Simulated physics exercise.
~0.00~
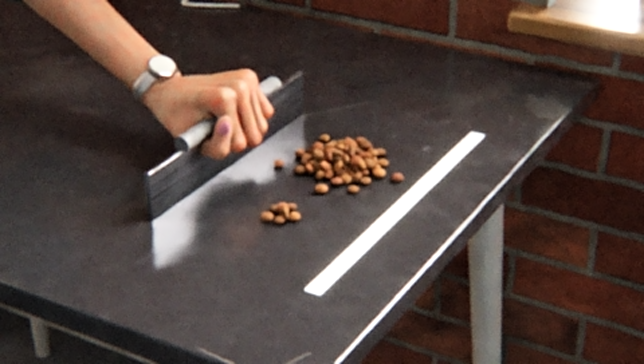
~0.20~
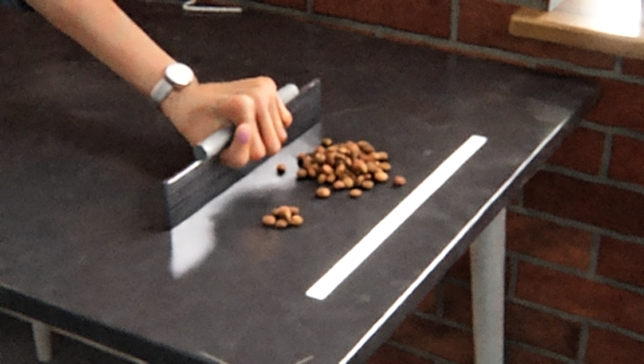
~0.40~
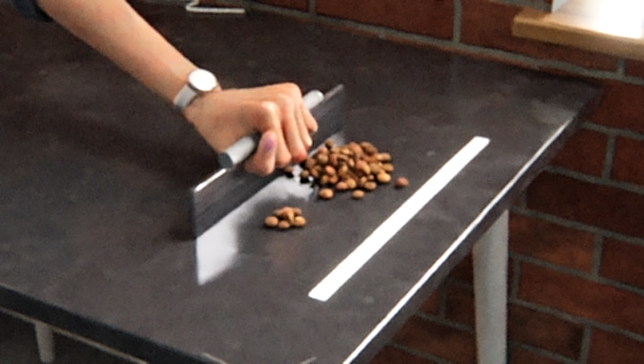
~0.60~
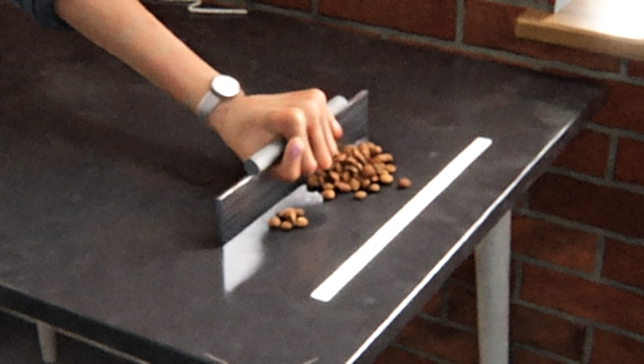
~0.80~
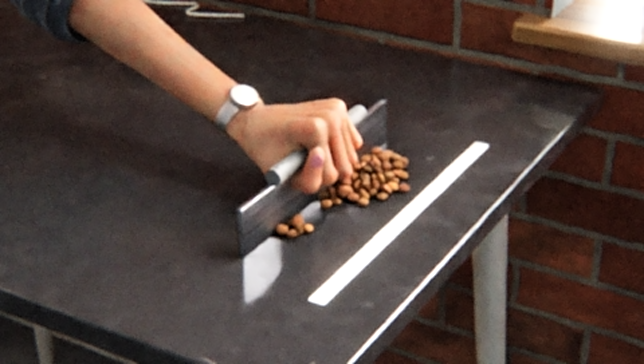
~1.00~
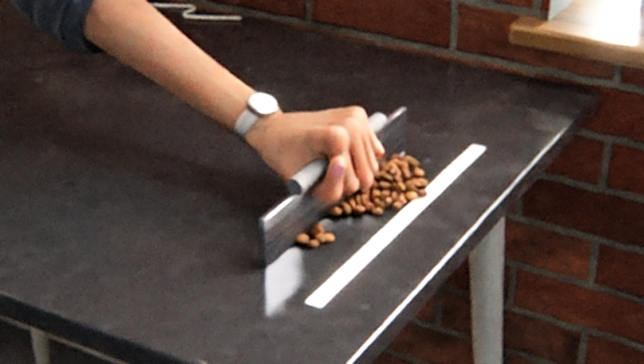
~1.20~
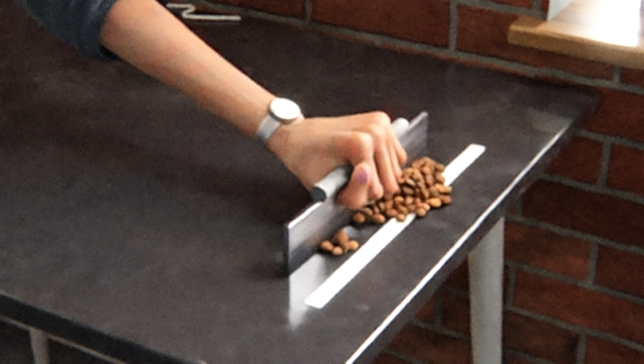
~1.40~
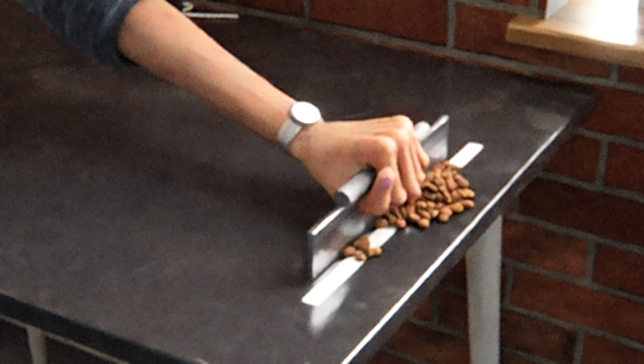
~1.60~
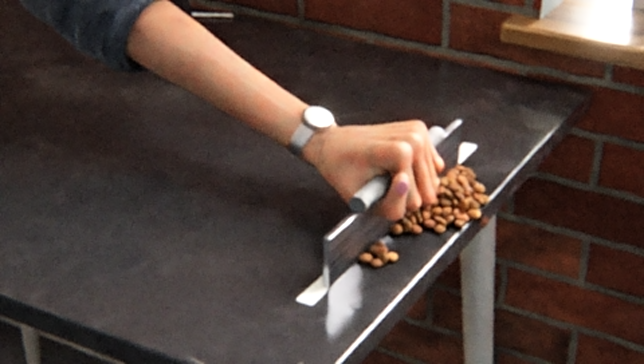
A hand wearing a watch pushed a flat scraper rightward across a dark table, gathering up a large pile of small brown pieces, then a smaller one, and sweeping both over the white tape, stopping there with the larger pile at the table's edge.
